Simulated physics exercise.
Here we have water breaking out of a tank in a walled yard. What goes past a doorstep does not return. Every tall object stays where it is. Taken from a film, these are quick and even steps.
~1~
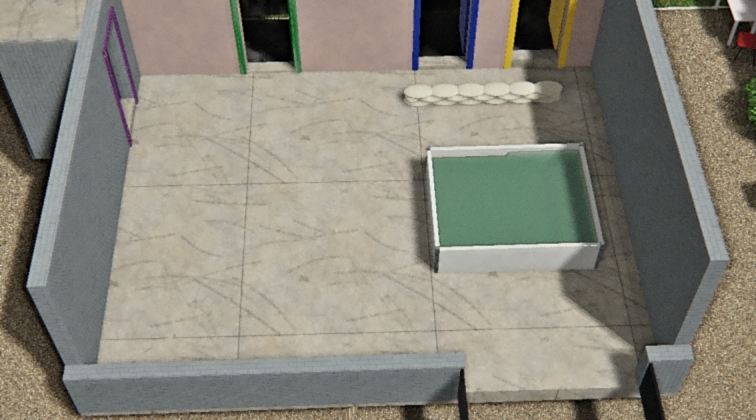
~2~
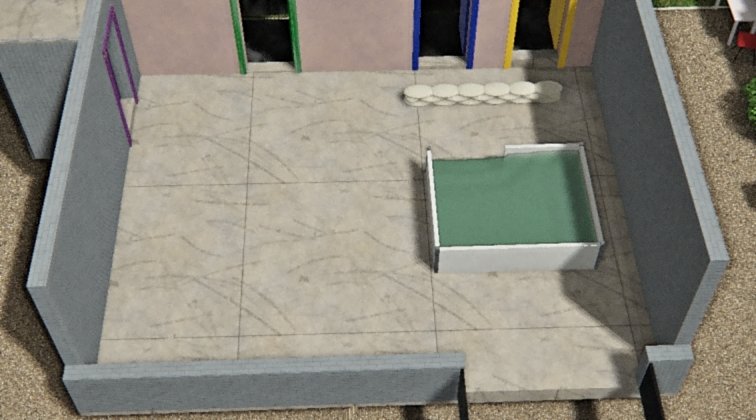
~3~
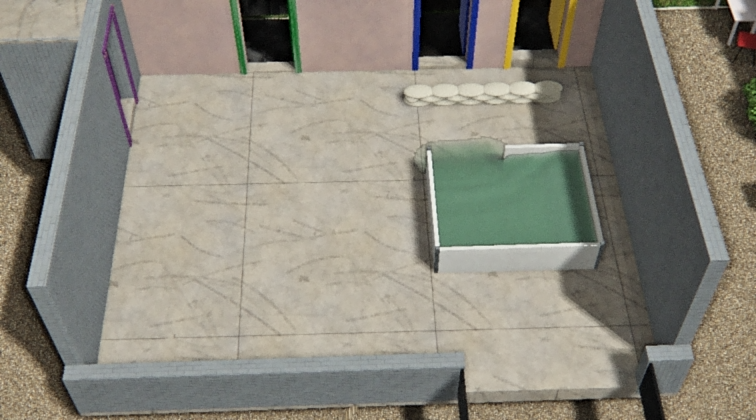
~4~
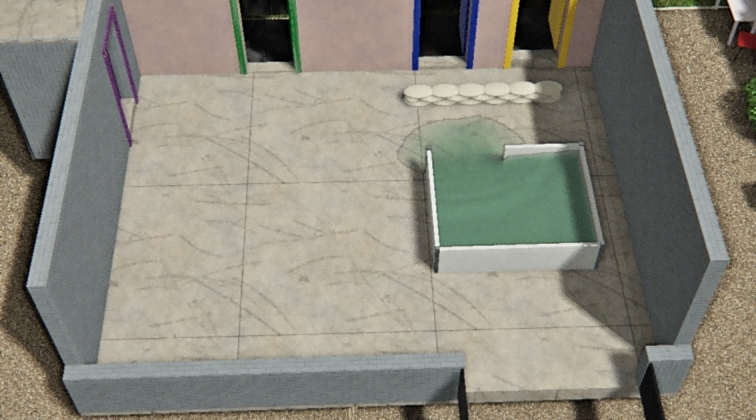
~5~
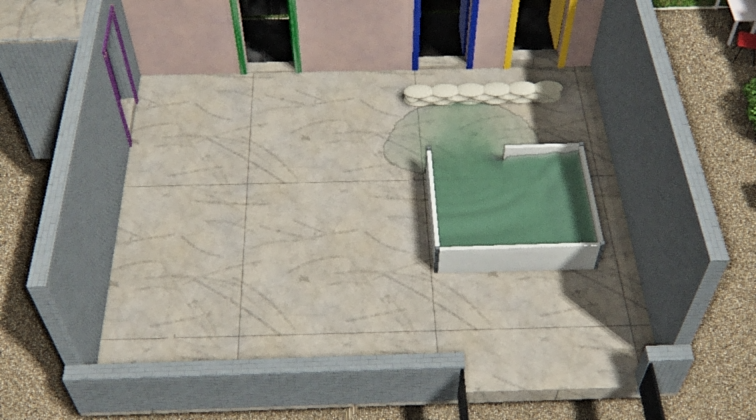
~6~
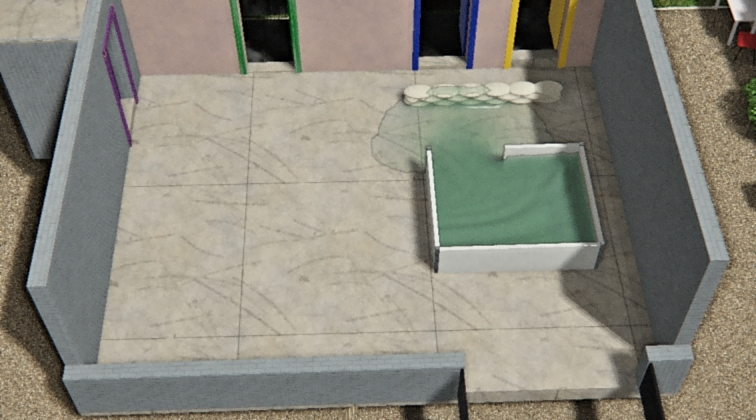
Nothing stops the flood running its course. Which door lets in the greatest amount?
The green one.
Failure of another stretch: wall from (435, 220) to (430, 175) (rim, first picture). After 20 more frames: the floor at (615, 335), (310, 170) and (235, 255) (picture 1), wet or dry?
In sequence the three spots come out still bare, then wetted, then wetted.
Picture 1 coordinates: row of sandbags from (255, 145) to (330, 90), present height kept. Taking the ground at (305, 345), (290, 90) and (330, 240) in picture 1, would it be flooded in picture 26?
Point by point: Unflooded, waterlogged, unflooded.
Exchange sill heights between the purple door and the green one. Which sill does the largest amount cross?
It would be the door marked purple.
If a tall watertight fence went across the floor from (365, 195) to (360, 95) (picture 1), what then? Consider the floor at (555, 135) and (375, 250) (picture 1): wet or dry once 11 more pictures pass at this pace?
Taking the two points in order, the first is swamped and the second is spared.
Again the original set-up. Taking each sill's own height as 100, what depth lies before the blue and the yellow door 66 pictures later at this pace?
I'd put the first at close to 70 per cent and the second at close to 30 per cent.
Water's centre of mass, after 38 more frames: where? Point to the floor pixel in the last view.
The water's middle lies around (417, 167).
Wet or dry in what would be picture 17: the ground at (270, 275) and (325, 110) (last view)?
Taking them in turn: Not wetted, drenched.
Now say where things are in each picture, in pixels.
The tank at (512, 198) is whole and still, in the first picture.
Water pours out on the tank's far side and has run to a hidden place, in the second picture.
The front is at a hidden place, out from the gap on the tank's far side, in the third picture.
Water pours out on the tank's far side and has run to (480, 120), in the fourth picture.
Water pours out on the tank's far side and has run to (492, 106), in the fifth picture.
The front is at (521, 105), out from the gap on the tank's far side, in the sixth picture.
A moment on, water covers 10 % of the floor; yellow door not reached, purple door not reached, blue door not reached, green door not reached.
Next, water covers 20 % of the floor; yellow door not reached, purple door not reached, blue door wet at the sill, nothing in, green door wet at the sill, nothing in.
Then, water covers 40 % of the floor; yellow door wet at the sill, nothing in, purple door not reached, blue door wet at the sill, nothing in, green door some in.
Later, water covers 55 % of the floor; yellow door wet at the sill, nothing in, purple door wet at the sill, nothing in, blue door wet at the sill, nothing in, green door some in.
In the end, water covers 80 % of the floor; yellow door wet at the sill, nothing in, purple door wet at the sill, nothing in, blue door wet at the sill, nothing in, green door some in; the green door has let in the most.
